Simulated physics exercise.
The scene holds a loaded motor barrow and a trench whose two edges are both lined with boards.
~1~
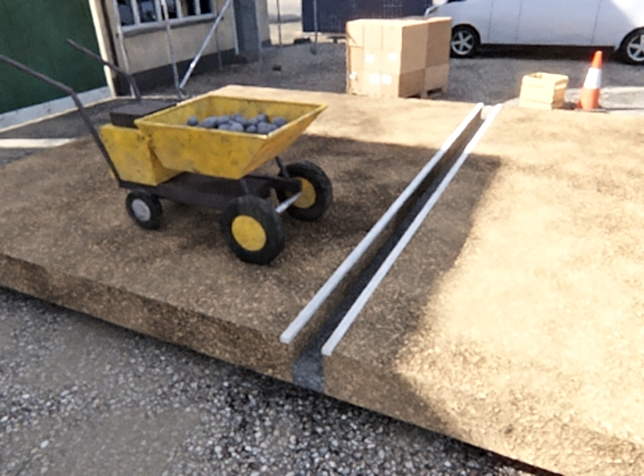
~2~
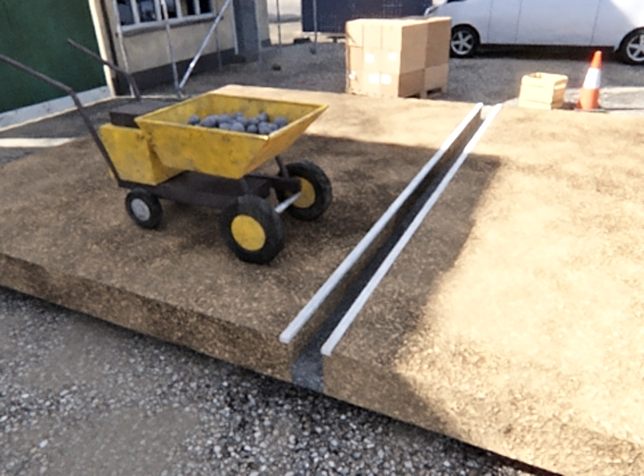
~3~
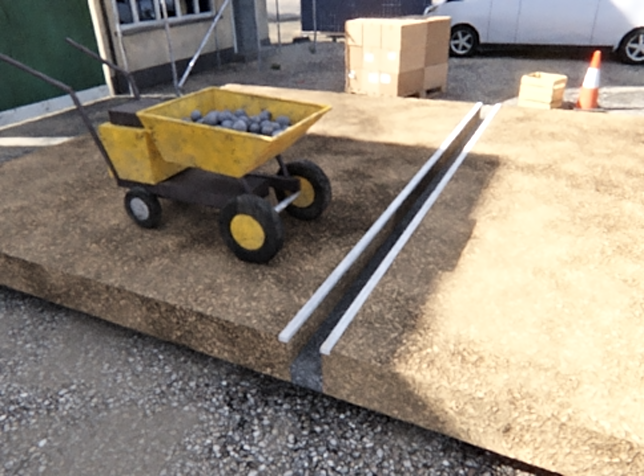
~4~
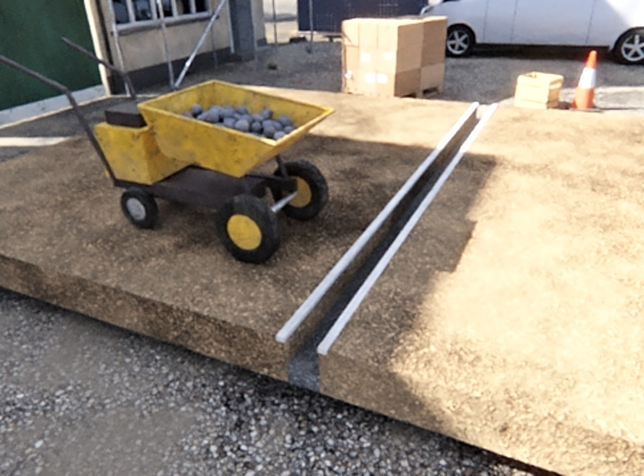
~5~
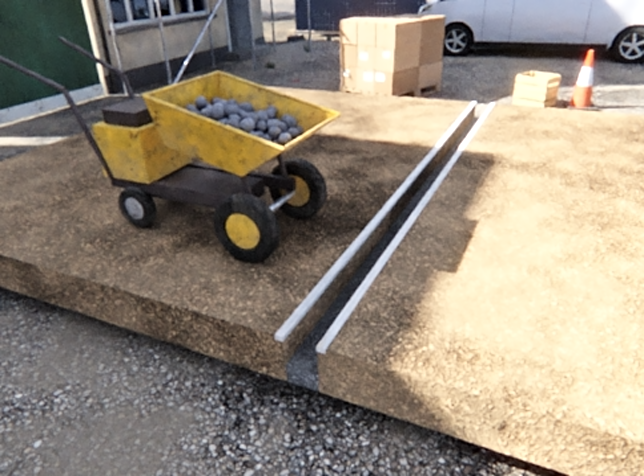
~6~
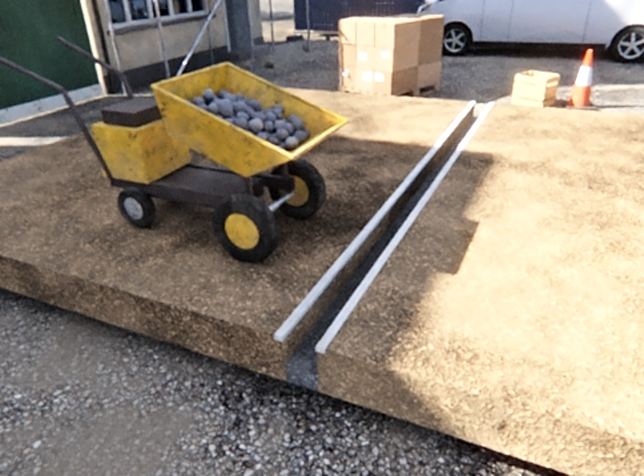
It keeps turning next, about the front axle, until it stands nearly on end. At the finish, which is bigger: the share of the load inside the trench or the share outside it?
The share outside is bigger.
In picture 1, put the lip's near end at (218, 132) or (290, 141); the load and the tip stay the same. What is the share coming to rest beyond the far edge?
About 10 % and about 90 %.
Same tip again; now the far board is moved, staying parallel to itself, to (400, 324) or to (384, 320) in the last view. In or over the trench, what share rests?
Result, try 1: 90 in a hundred; try 2: 90 in a hundred.
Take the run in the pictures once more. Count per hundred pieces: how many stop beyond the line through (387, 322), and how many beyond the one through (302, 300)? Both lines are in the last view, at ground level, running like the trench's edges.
The first comes to 40 %, the second to 100 %.
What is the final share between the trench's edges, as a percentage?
Roughly 25 %.
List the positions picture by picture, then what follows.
In the first picture, lip of the skip at (267, 138), level; top of the load at (235, 127), round cobbles; first edge of the trench at (314, 303); far edge at (353, 313), the trench under half as wide as the skip, and about as deep as wide.
In the second picture, lip of the skip at (268, 139), level; top of the load at (222, 122).
In the third picture, lip of the skip at (272, 140), tipped barely; top of the load at (225, 119).
In the fourth picture, lip of the skip at (276, 144), tipped a little; top of the load at (213, 116).
In the fifth picture, lip of the skip at (284, 150), tipped a little; top of the load at (217, 115).
In the sixth picture, lip of the skip at (293, 158), tipped clearly; top of the load at (217, 104); first edge of the trench at (307, 301); far edge at (346, 311).
Soon, skip tipped steeply; all in the skip.
A while on, skip tipped steeply; about two thirds in the skip; a small part in or heaped over the trench; about a quarter beyond it; a stray few falling.
Towards the end, skip tipped right over; about a quarter in or heaped over the trench; most beyond it.
Finally, skip tipped right over; about a quarter in or heaped over the trench; most beyond it.
